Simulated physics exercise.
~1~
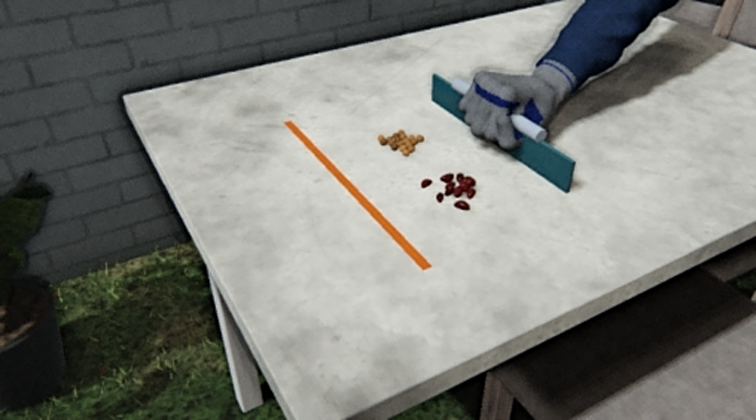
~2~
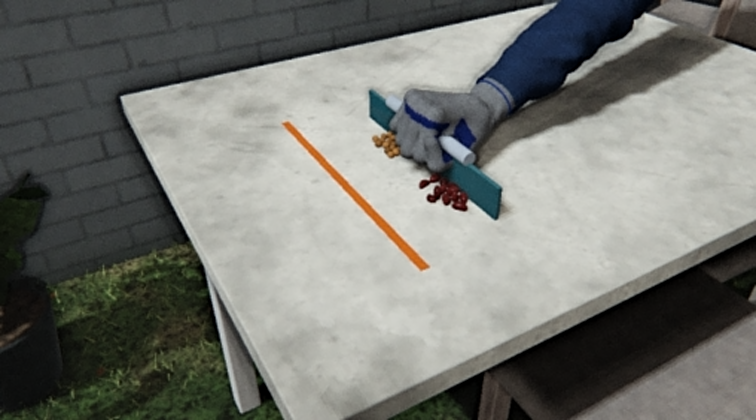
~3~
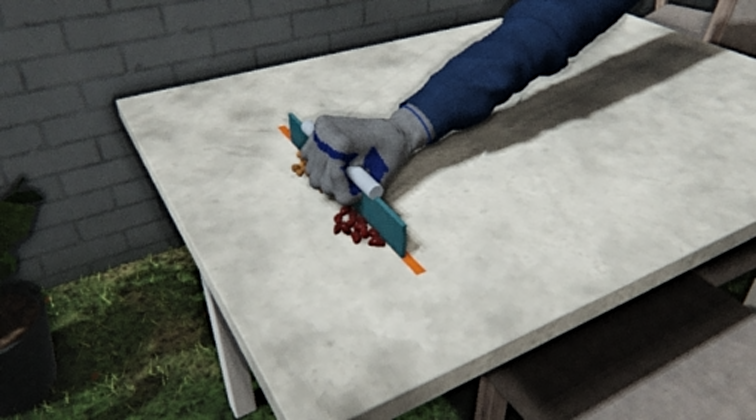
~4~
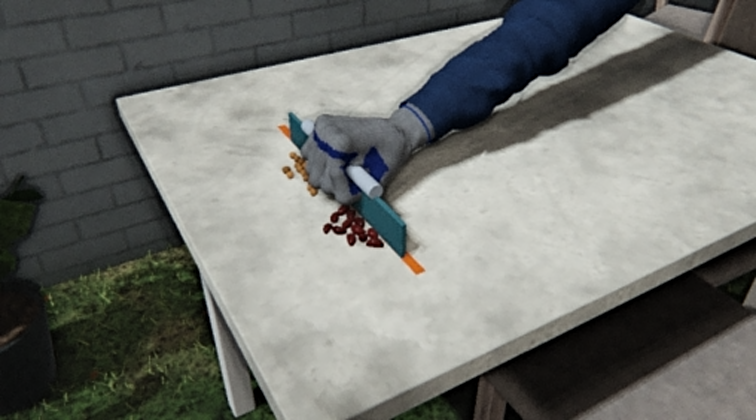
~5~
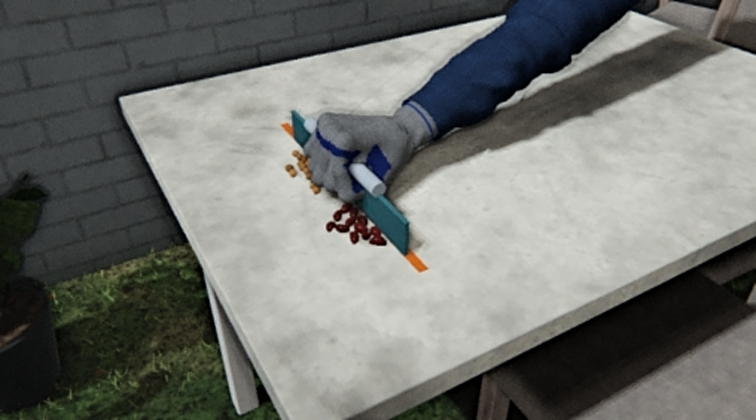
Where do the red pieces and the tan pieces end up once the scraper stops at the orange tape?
Both piles stay on top of the table, resting just to the left of the blade and the orange tape.
